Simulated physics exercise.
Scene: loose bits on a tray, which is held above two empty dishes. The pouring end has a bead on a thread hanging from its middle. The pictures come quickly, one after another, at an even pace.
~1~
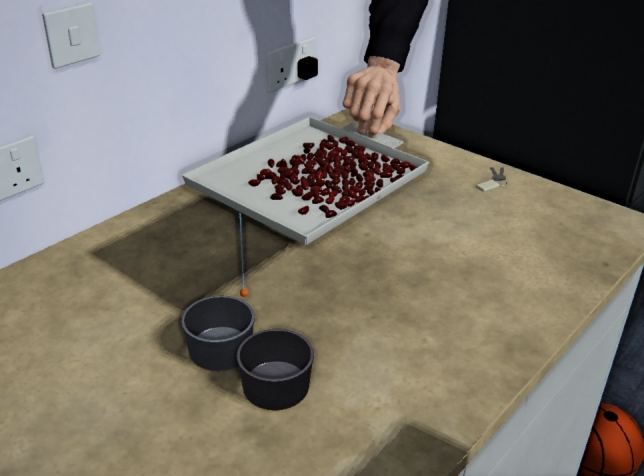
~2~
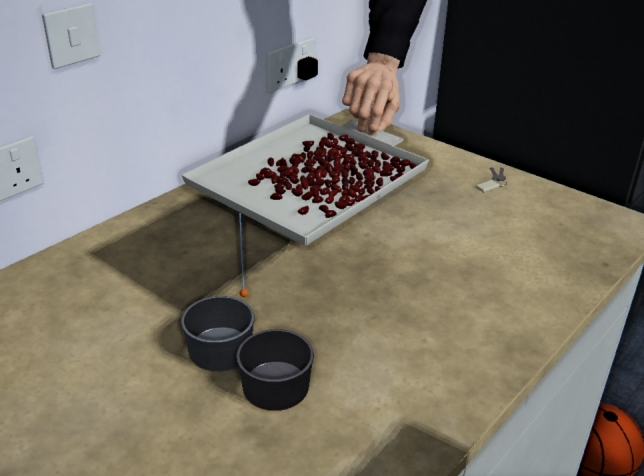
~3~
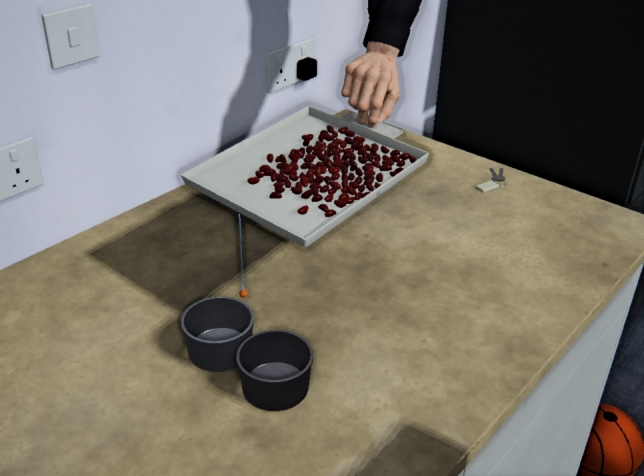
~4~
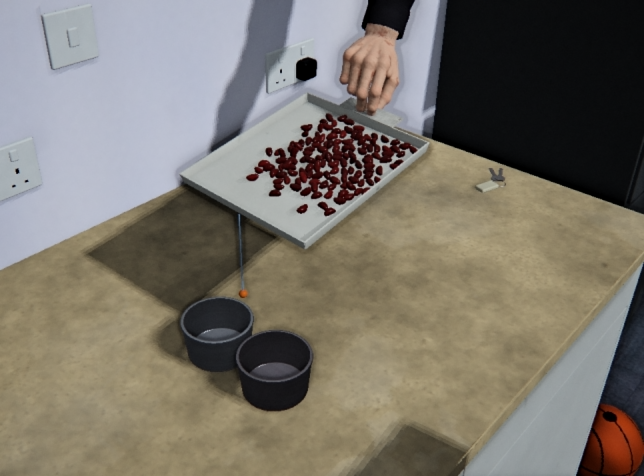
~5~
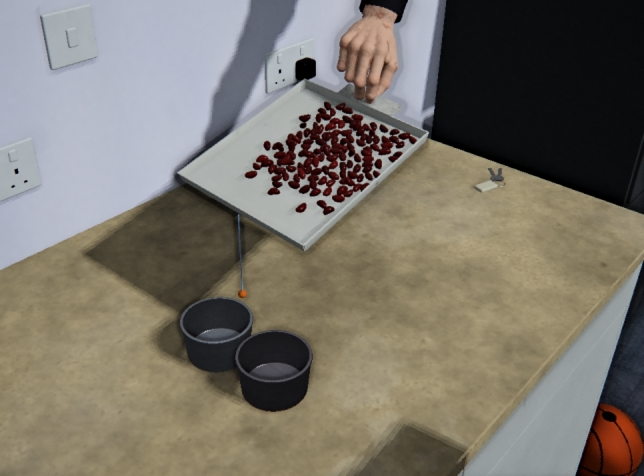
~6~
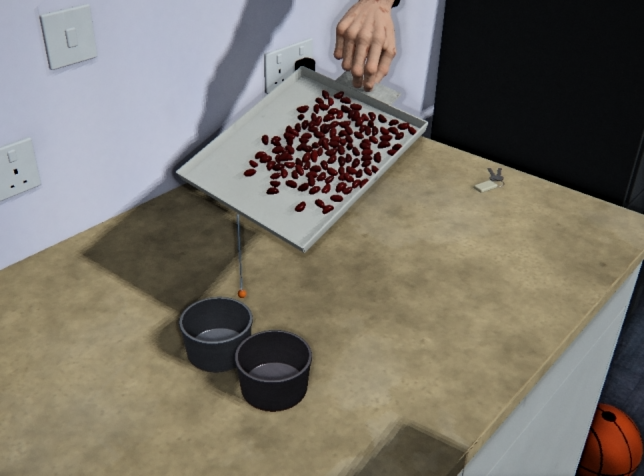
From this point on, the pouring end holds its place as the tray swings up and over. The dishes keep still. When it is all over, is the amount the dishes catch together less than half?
No - most is saved.
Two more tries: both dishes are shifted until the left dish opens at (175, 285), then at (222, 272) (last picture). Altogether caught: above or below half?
Short of half, then short of half.
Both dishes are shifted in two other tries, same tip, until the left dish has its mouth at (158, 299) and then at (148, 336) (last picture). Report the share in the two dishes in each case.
You'd get near 20 per cent and afterwards near 0 per cent.
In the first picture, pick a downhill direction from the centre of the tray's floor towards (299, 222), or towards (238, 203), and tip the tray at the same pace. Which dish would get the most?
The first try favours the dish to the right; the second favours the dish to the left.
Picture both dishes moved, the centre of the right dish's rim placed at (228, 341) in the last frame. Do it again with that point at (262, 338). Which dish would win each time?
The first time it's the right member, the second time the right member.
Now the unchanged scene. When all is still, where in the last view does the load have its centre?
Roughly at pixel (266, 374).
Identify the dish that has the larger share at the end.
The one that comes out ahead is the rightward one.
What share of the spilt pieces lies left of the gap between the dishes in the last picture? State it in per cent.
Around 40 %.
Soon after the last picture, tray tipped steeply; nearly all on the tray; a stray few in the right dish; a stray few in the air.
A little later, tray tipped right over; about a quarter on the tray; about a quarter in the right dish; a small part in the left dish; a small part outside both; about a quarter in the air.
Later still, tray tipped past a quarter turn; about half in the right dish; about a quarter in the left dish; about a quarter outside both.
At rest, tray tipped past a quarter turn; about half in the right dish; about a quarter in the left dish; about a quarter outside both.
